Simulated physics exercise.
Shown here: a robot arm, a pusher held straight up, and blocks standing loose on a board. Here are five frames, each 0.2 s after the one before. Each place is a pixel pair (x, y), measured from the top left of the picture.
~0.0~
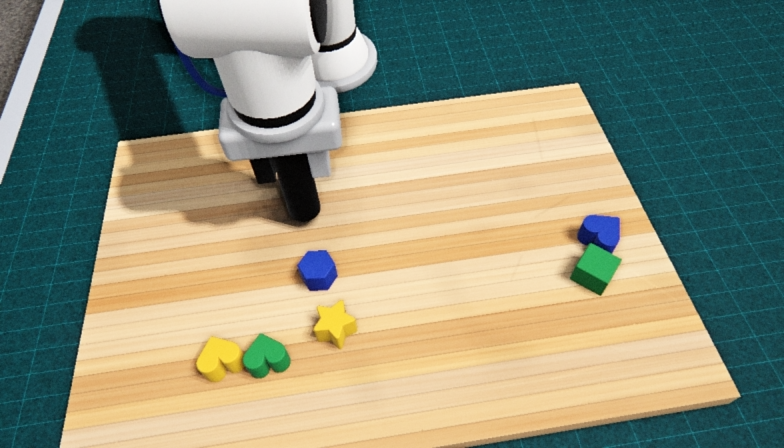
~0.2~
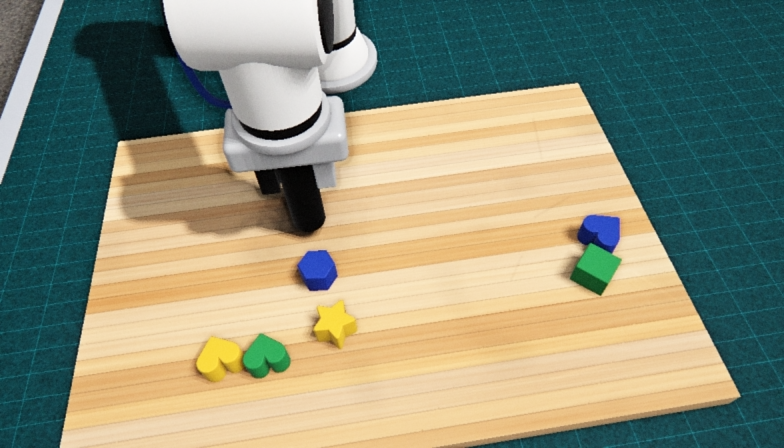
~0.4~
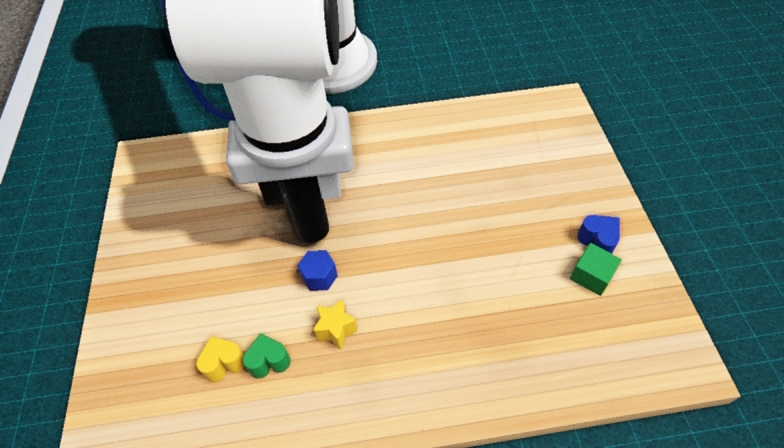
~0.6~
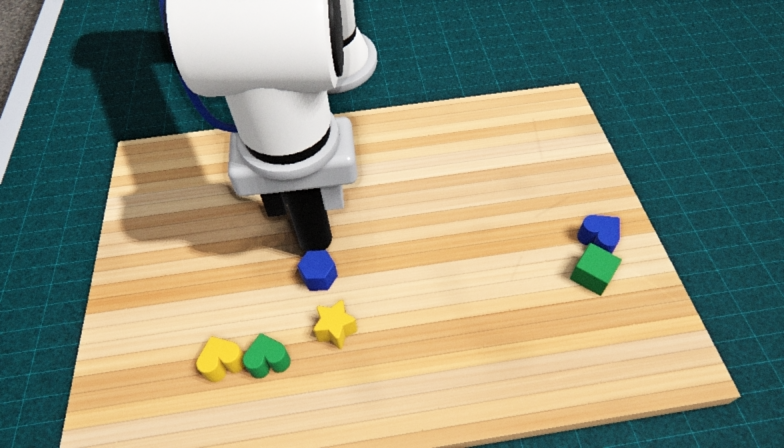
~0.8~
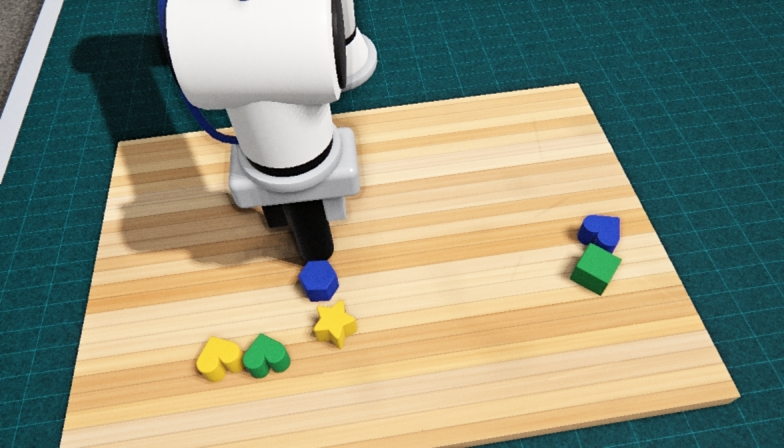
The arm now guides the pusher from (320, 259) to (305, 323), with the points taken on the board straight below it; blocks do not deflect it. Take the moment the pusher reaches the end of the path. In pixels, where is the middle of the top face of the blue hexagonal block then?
My estimate: (312, 344).
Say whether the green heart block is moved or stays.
The green heart block keeps its place.
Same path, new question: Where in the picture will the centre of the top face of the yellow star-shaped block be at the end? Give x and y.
Around pixel (346, 352).
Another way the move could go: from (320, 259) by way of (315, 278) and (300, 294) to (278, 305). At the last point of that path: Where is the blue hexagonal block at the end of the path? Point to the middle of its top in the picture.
At (306, 311).
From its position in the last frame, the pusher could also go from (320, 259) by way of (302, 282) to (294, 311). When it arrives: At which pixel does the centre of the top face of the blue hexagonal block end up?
The point I'd pick in the picture is (310, 324).
The first path, step by step. Halfway along, pusher (310, 281); blue hexagonal block (312, 308); yellow star-shaped block (335, 330), turned 35° anticlockwise.
At the end, pusher (302, 315); green heart block unmoved; blue hexagonal block (312, 344), turned 35° anticlockwise; yellow star-shaped block (346, 352), turned 65° anticlockwise.
